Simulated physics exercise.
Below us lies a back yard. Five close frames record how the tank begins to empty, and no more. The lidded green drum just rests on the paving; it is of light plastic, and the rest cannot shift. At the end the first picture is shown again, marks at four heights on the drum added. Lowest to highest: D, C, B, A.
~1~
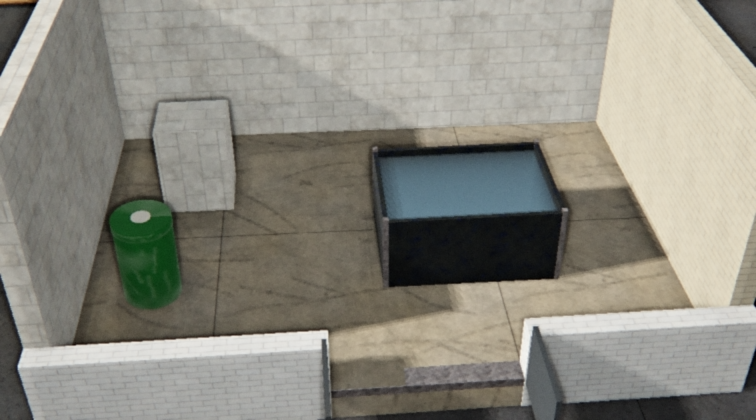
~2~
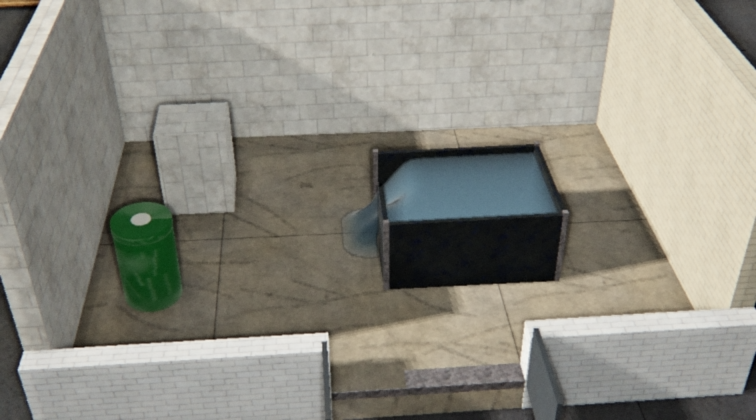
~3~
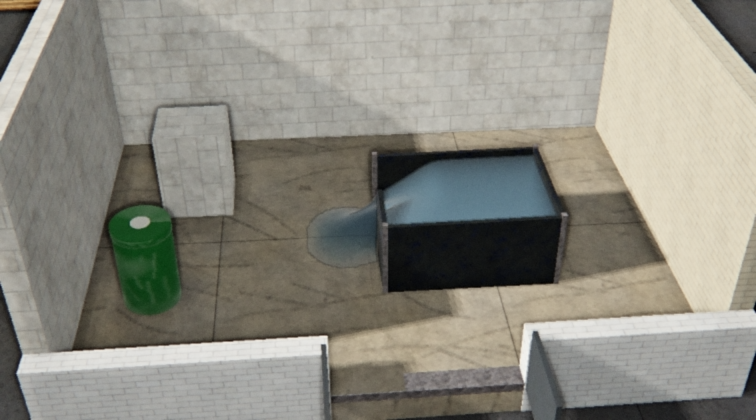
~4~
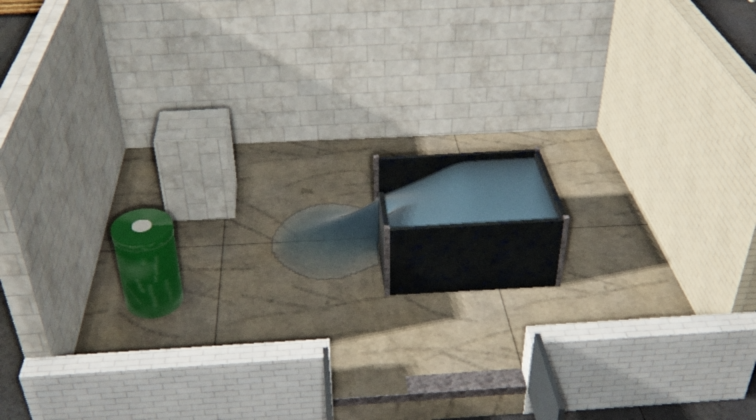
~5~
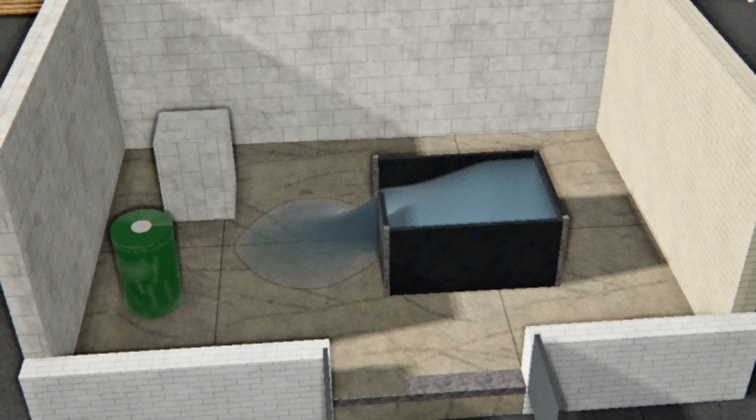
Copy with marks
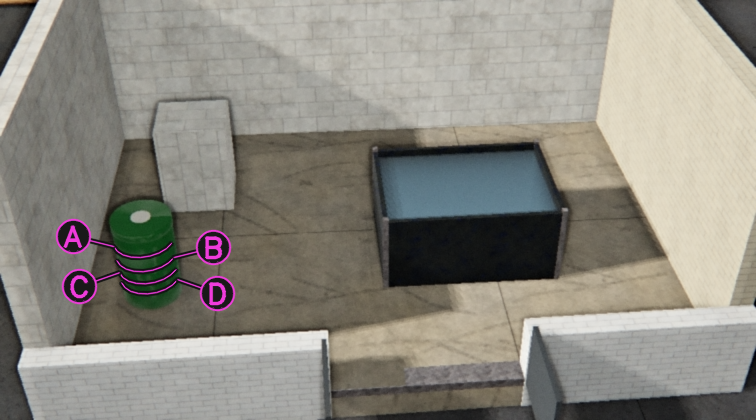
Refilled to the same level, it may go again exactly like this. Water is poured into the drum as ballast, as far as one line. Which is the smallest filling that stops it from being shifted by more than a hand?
D.
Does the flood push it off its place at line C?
No, that is safe.
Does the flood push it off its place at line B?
No, that is safe.
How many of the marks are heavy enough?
All of the four.
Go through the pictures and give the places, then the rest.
Lid of the green drum at (140, 217); tank full, its middle at (465, 186); open gate at (427, 328).
Water covers 1 % of the ground and is seen nearest the drum at (351, 240).
Water covers 3 % of the ground and is seen nearest the drum at (315, 245).
Water covers 5 % of the ground and is seen nearest the drum at (283, 249).
Lid of the green drum at (140, 227); water covers 8 % of the ground and is seen nearest the drum at (248, 255).
On the marked copy, A at (140, 257); B at (143, 271); C at (145, 283); D at (147, 293); from the bottom up D, C, B, A.
For line A, it does not move.
For line B, it does not move.
For line C, it does not move.
For line D, it does not move.
